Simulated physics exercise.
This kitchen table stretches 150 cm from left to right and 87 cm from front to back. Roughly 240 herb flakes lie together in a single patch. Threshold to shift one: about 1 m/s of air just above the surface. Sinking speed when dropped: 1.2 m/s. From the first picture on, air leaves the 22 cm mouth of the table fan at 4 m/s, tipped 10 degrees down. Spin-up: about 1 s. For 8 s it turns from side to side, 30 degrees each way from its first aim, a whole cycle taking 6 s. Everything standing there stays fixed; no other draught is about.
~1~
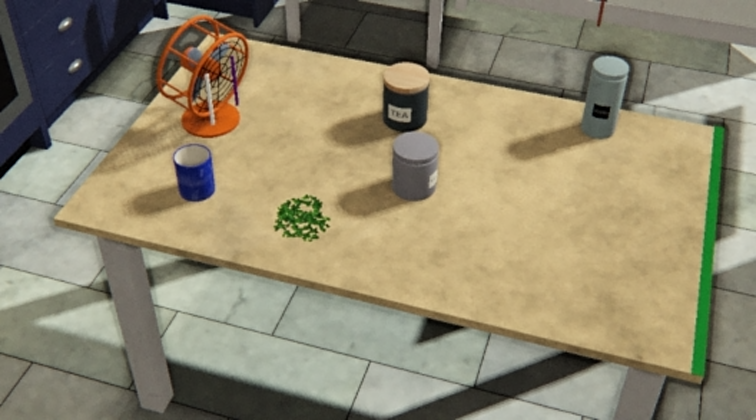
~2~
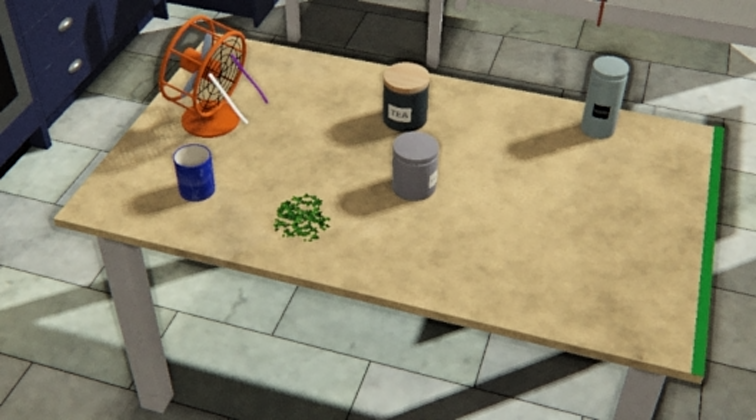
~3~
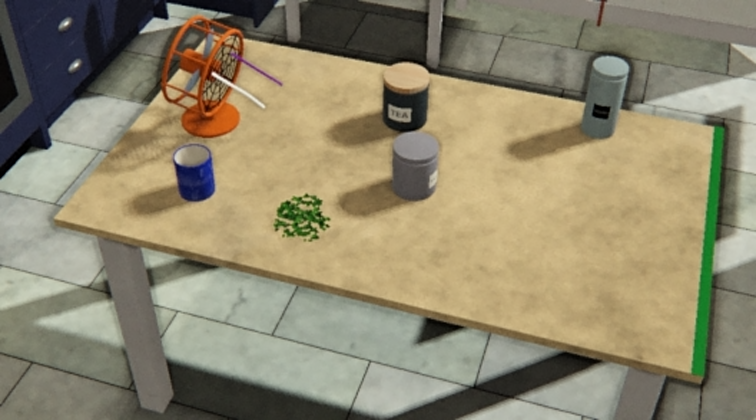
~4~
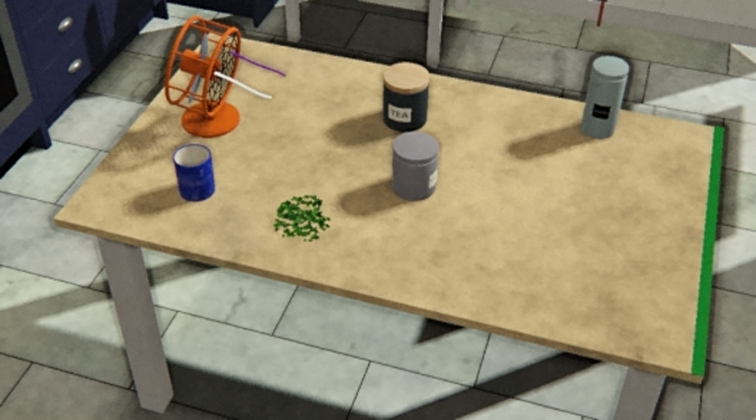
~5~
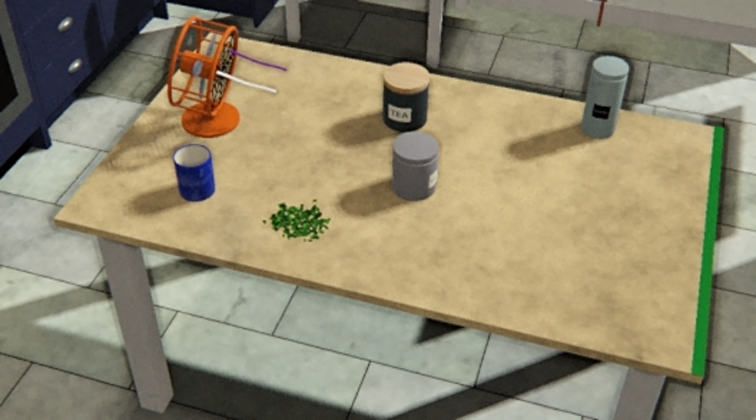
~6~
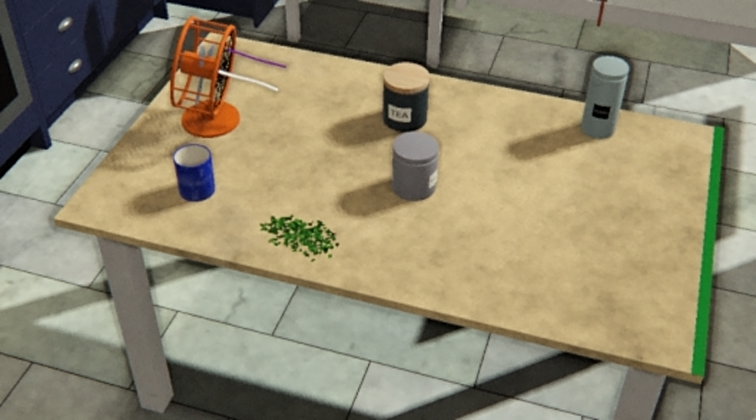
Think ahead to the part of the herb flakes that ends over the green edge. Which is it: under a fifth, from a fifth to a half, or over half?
Under a fifth.
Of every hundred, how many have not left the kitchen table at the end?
Share at the end: Around 0 %.
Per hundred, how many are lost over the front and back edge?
Roughly 100 per cent at the front edge and 0 per cent at the back edge.
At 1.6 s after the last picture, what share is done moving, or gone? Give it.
20 %.
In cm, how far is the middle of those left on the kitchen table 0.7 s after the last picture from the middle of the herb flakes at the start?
Centre offset: Approx. 10 cm.
Then, 0.7 s after the last picture, 78 % are still on the top, 0 % are over the green edge; the middle of those left on the top is near (303, 245).
Then, 1.6 s after the last picture, 78 % are still on the top, 0 % are over the green edge; the middle of those left on the top is near (303, 245).
Then, 3.5 s after the last picture, 0 % are still on the top, 0 % are over the green edge.
Then, 7.1 s after the last picture, at the end, 0 % are over the green edge.
